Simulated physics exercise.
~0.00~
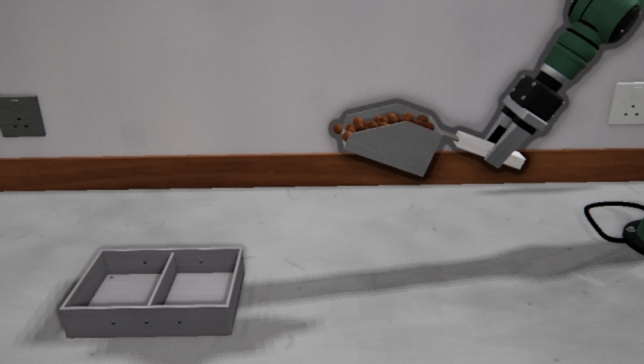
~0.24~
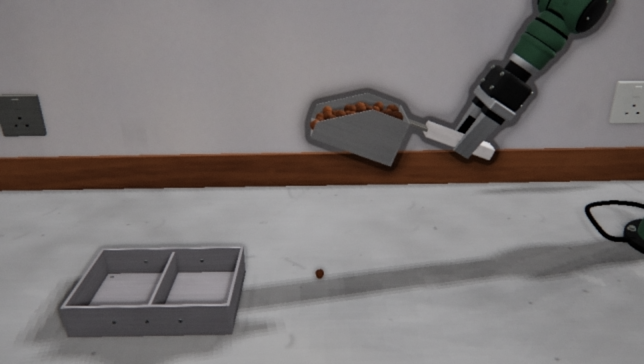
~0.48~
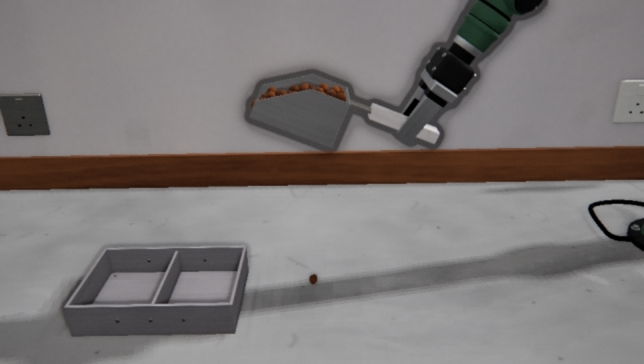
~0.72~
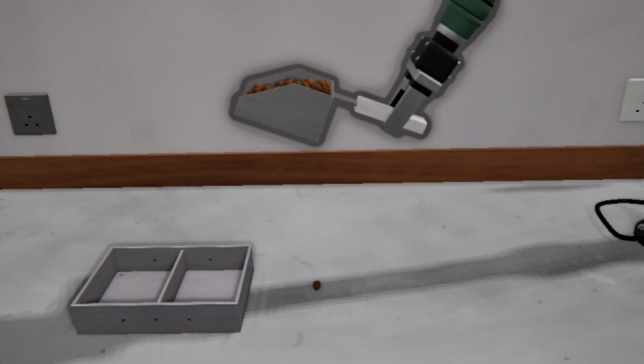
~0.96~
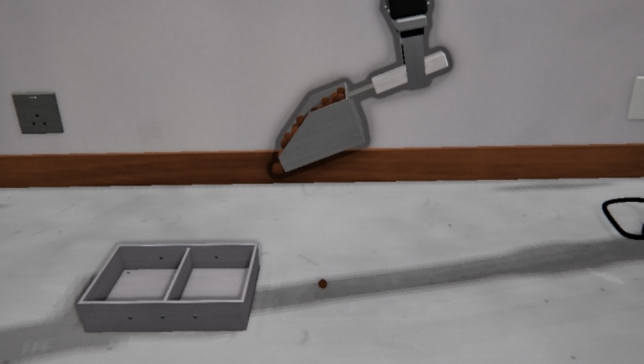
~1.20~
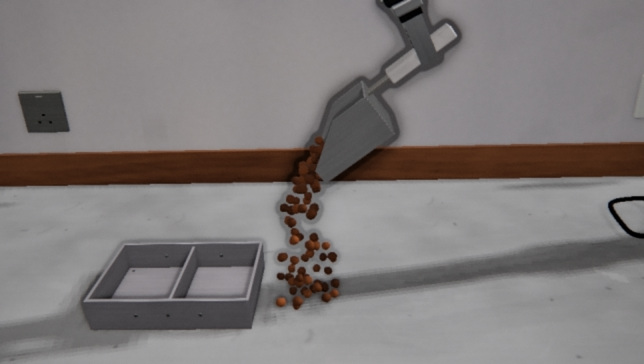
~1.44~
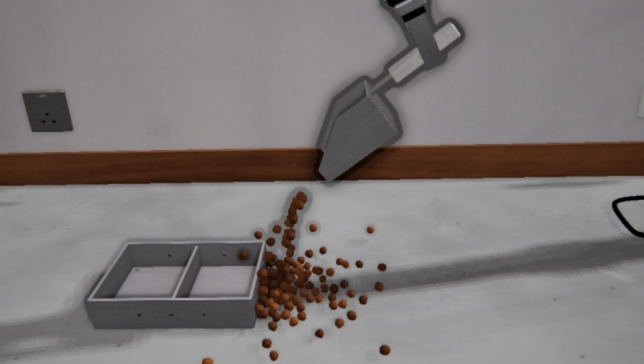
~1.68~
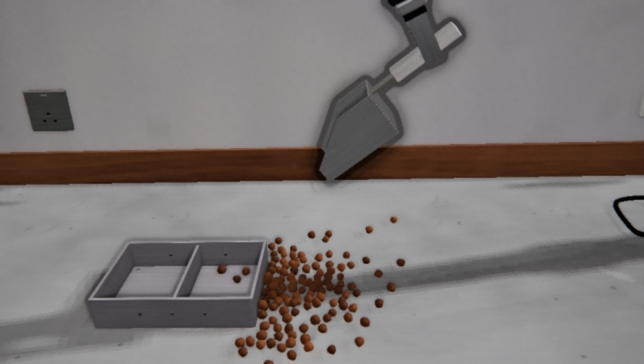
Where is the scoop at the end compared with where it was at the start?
It ends a little further to the left than where it started, still above the table and to the right of the box.
At first, a green and black robot arm holds a grey scoop heaped with small round brown pieces, to the right of a two-part grey box on a pale tabletop. The arm carries the scoop left, and a single piece drops onto the table. The scoop then shifts back to the right and tips its open end down toward the left. The pieces pour out in a stream, landing just beside the box and scattering. At the end, the emptied scoop hangs still, most pieces lie on the table, and only a few are in the box's right compartment.
